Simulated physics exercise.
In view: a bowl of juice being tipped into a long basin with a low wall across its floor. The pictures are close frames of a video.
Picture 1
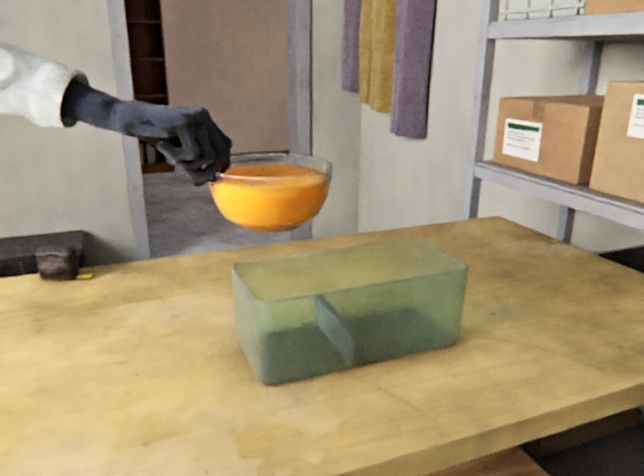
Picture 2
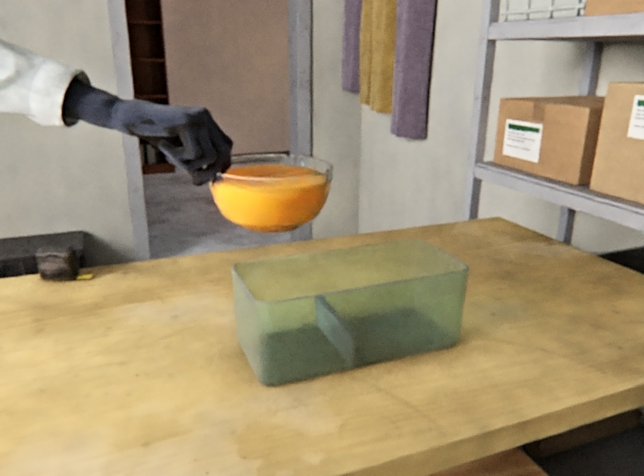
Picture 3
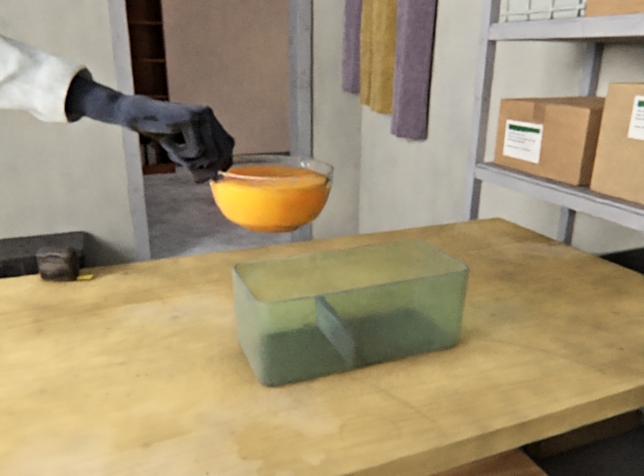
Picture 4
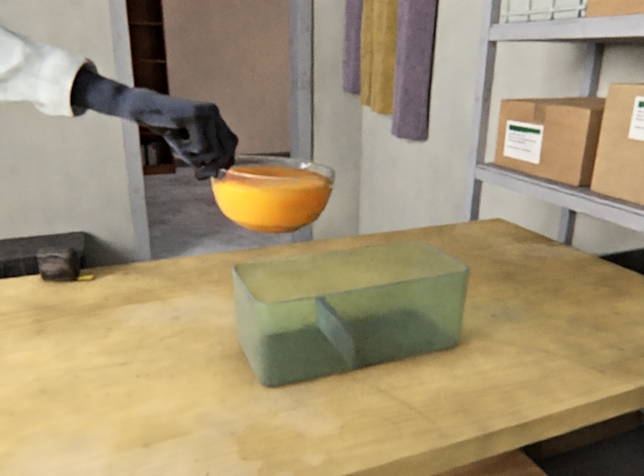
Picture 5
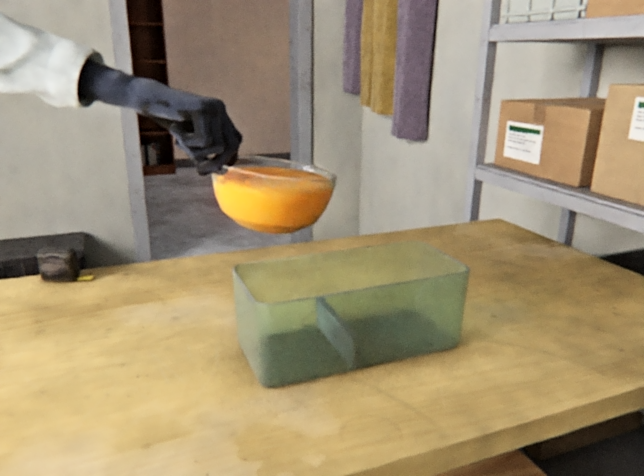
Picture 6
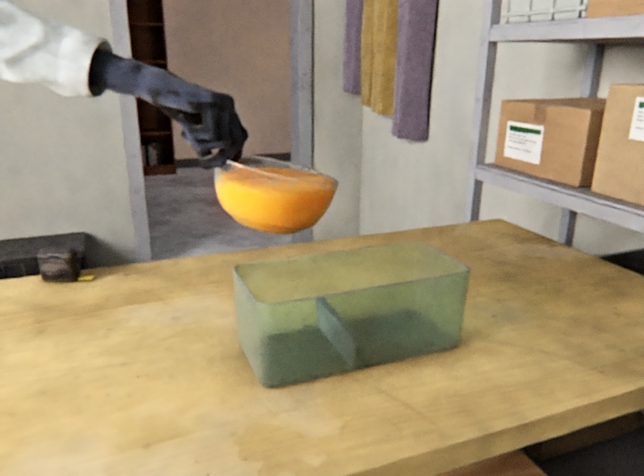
A dark-gloved hand held a glass bowl of orange juice above a long, greenish see-through basin with a low wall inside, and slowly tilted the bowl slightly to the right.
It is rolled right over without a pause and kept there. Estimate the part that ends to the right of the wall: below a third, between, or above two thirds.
It comes to over two thirds.
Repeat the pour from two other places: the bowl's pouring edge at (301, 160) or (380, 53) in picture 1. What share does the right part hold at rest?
Near 55 % and 70 %.
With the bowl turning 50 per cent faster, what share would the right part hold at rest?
Near 65 %.
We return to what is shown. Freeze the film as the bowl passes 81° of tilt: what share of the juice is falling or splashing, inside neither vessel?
About 40 per cent.
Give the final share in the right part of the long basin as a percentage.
Roughly 75 in a hundred.
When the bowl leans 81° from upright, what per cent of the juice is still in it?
Close to 35 per cent.
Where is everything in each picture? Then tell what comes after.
In the first frame, tilt 0°; pouring edge (327, 162); surface from (211, 179) to (323, 171); the long basin's rim runs from (242, 283) to (444, 253); the wall's top is at (335, 315).
In the second frame, tilt 1°; pouring edge (327, 164); surface from (211, 180) to (323, 172).
In the third frame, tilt 2°; pouring edge (328, 166); surface from (212, 180) to (324, 173).
In the fourth frame, tilt 5°; pouring edge (330, 170); surface from (214, 179) to (325, 175).
In the fifth frame, tilt 9°; pouring edge (331, 174); surface from (216, 179) to (327, 177).
In the sixth frame, tilt 14°; pouring edge (332, 180); surface from (218, 179) to (329, 177).
A moment on, the bowl is tipped on its side and 34 per cent is still to pour, 0 is left of the wall and 27 right of it.
Next, the bowl is tipped right over and 0 per cent is still to pour, 20 is left of the wall and 76 right of it.
Then the bowl is tipped right over and 0 per cent is still to pour, 23 is left of the wall and 76 right of it.
Later the bowl is tipped right over and 0 per cent is still to pour, 23 is left of the wall and 76 right of it.
In the end 23 per cent lies left of the wall, 76 right of it and 0 outside.
